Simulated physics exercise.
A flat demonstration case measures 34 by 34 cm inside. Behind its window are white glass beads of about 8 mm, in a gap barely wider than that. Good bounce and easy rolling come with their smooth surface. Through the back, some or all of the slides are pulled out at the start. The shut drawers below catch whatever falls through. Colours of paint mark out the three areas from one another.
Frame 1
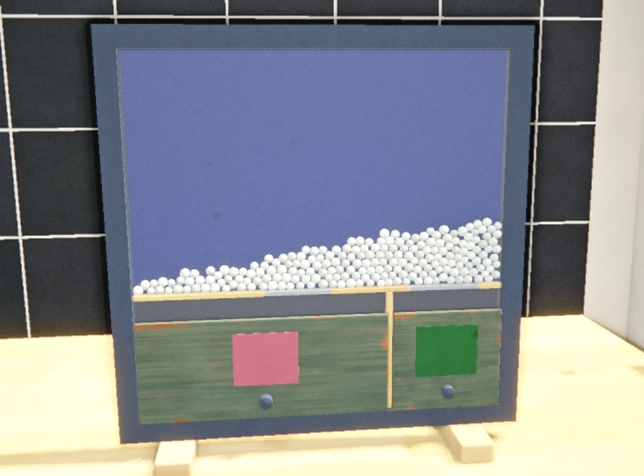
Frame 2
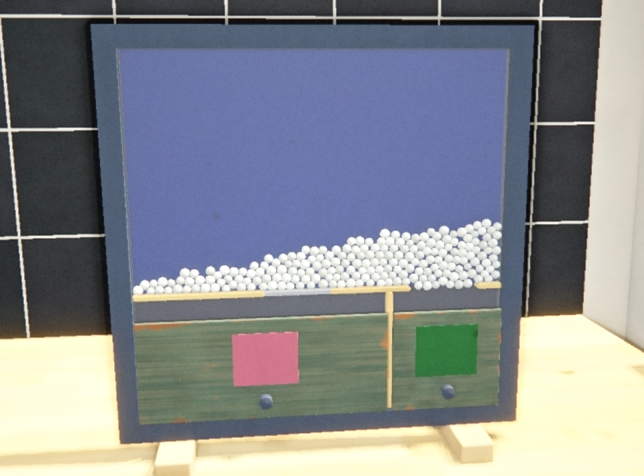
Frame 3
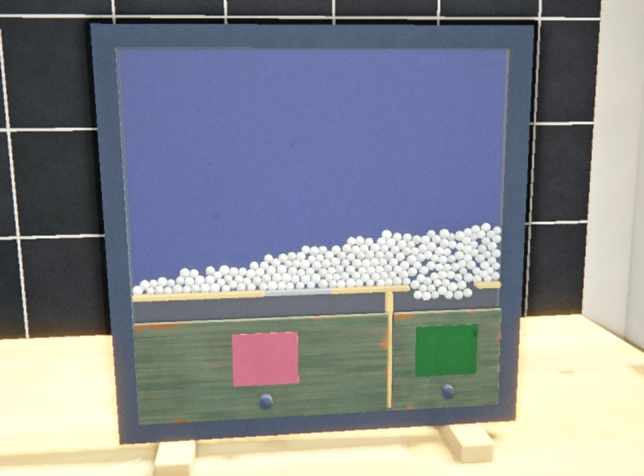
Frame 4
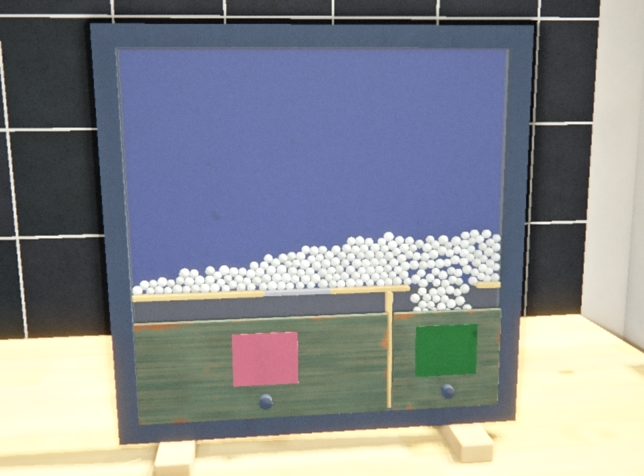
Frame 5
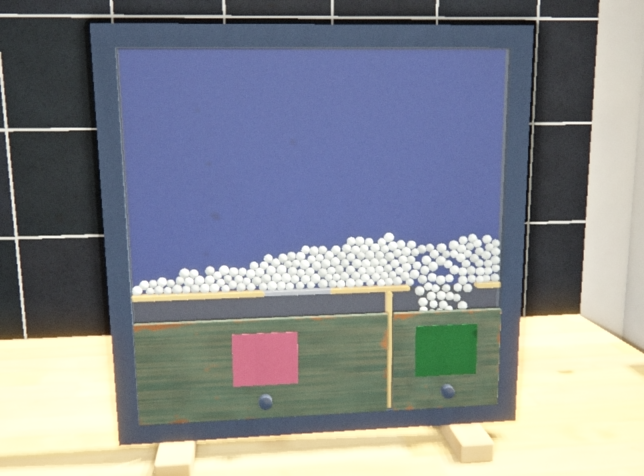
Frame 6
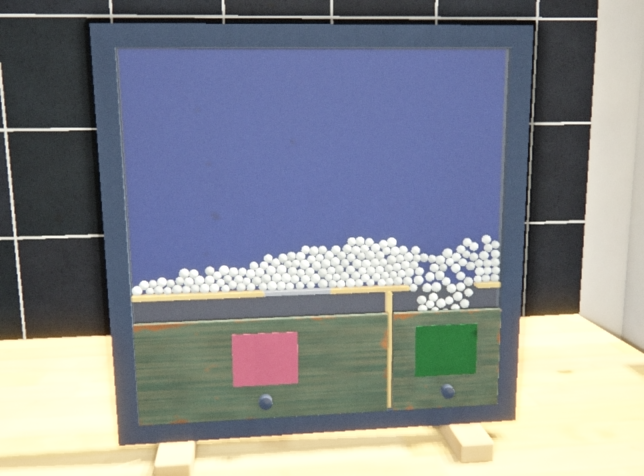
Blue-framed case holding a sloping heap of white beads, some dropping through a gap at right behind the green-marked panel.
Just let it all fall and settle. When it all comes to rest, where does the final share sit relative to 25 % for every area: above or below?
Pink: Below it. Blue: Above it. Green: Above it.
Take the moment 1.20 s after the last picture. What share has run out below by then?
About 60 in a hundred.
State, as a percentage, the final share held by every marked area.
So pink drawer ends with 0, blue store with 40, and green drawer with 60.
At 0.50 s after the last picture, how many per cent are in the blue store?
Close to 50 % of the load.
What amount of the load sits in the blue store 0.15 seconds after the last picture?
About 60 percent.
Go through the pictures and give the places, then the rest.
In the first frame, about 210 beads; load centre (366, 264); pink (266, 359), blue (319, 75), green (447, 351); slides (260, 293) to (335, 290), (404, 288) to (481, 285).
In the second frame, 1 of 2 slides gone; load centre (366, 264); 0 out.
In the third frame, load centre (366, 264); 10 out.
In the fourth frame, load centre (362, 271); 21 out.
In the fifth frame, load centre (350, 270); 34 out.
In the sixth frame, load centre (350, 270); 45 out.
Then, 0.15 s after the last picture, 40 % are out; blue 60 %, green 35 %.
Then, 0.50 s after the last picture, 50 % are out; blue 50 %, green 50 %.
Then, 1.20 s after the last picture, 60 % are out; blue 40 %, green 60 %.
All still 3.3 s after it, 60 % are out; pink 0 %, blue 40 %, green 60 %.
